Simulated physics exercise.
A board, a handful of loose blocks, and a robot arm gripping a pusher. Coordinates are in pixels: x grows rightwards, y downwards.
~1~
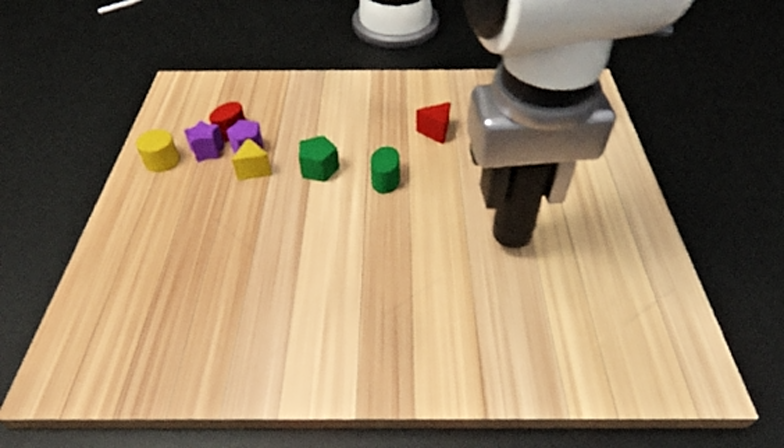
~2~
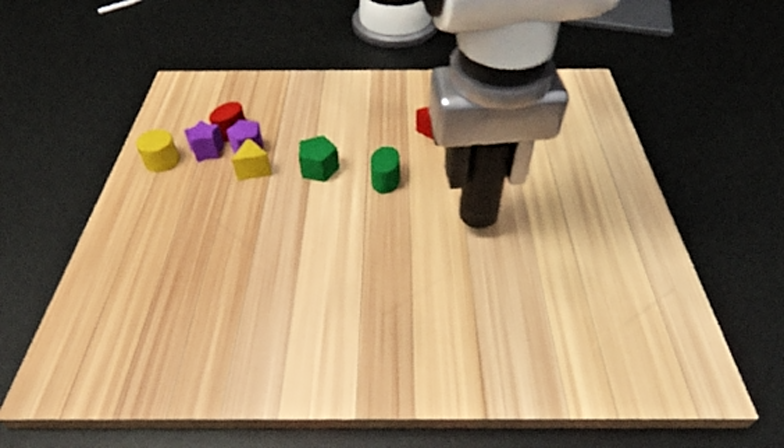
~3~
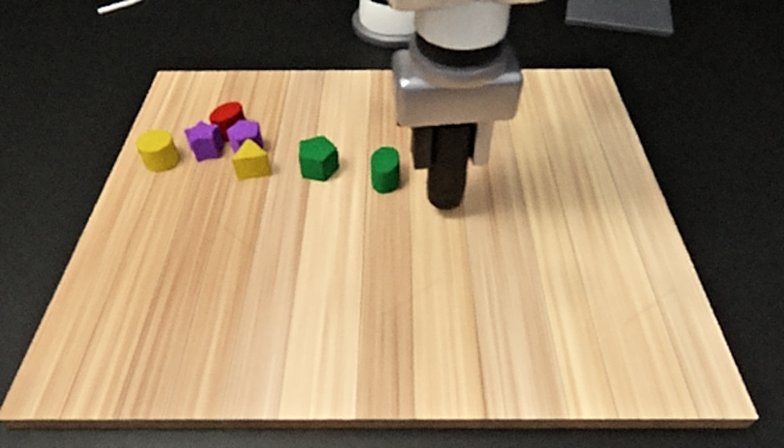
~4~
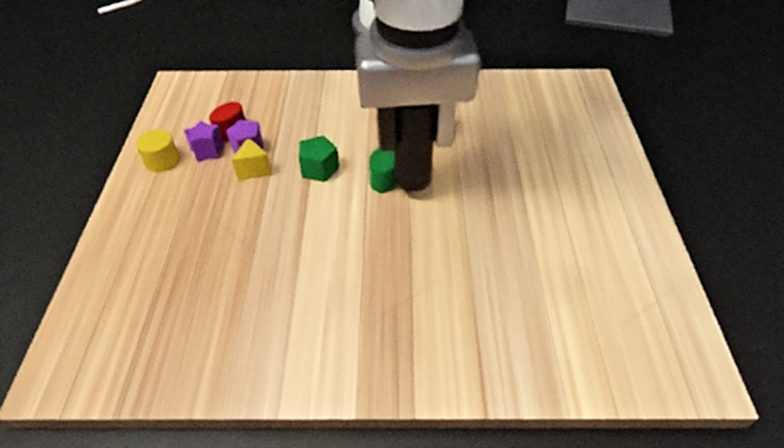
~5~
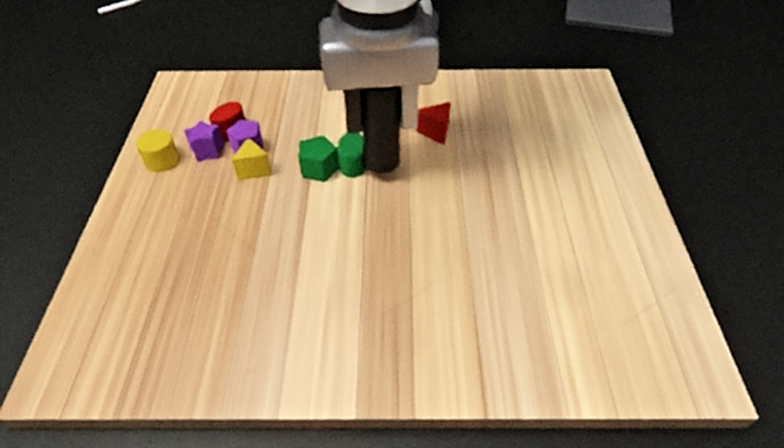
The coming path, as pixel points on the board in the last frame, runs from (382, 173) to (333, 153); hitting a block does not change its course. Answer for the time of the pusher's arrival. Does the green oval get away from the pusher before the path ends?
That would be a no.
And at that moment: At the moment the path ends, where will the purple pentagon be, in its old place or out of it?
Stays put.
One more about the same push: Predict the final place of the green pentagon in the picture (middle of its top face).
Its top middle will sit at (286, 144).
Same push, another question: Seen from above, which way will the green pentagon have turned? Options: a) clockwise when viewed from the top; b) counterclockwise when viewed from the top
The answer is b.
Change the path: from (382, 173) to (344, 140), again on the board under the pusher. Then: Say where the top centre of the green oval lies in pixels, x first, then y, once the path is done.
At pixel (309, 124).
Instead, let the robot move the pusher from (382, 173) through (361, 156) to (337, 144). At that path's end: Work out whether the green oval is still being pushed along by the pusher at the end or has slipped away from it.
It will keep going ahead of the pusher.
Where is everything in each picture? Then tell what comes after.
The first picture shows pusher tip at (512, 234); block tops, purple pentagon at (244, 129); yellow triangle at (249, 150); green pentagon at (316, 147); green oval at (385, 159).
The second picture shows pusher at (478, 215); blocks unchanged.
The third picture shows pusher at (445, 197); blocks unchanged.
The fourth picture shows pusher at (413, 179); blocks unchanged.
The fifth picture shows pusher at (382, 162); purple pentagon at (244, 129); yellow triangle at (249, 150); green pentagon at (316, 147); green oval at (351, 143).
On the path given first. Halfway along, pusher at (356, 152); green pentagon at (298, 144), turned 50° anticlockwise; green oval at (328, 132).
At the end, pusher at (332, 143); purple pentagon in place; yellow triangle in place; green pentagon at (286, 144), turned 85° anticlockwise; green oval at (304, 122).
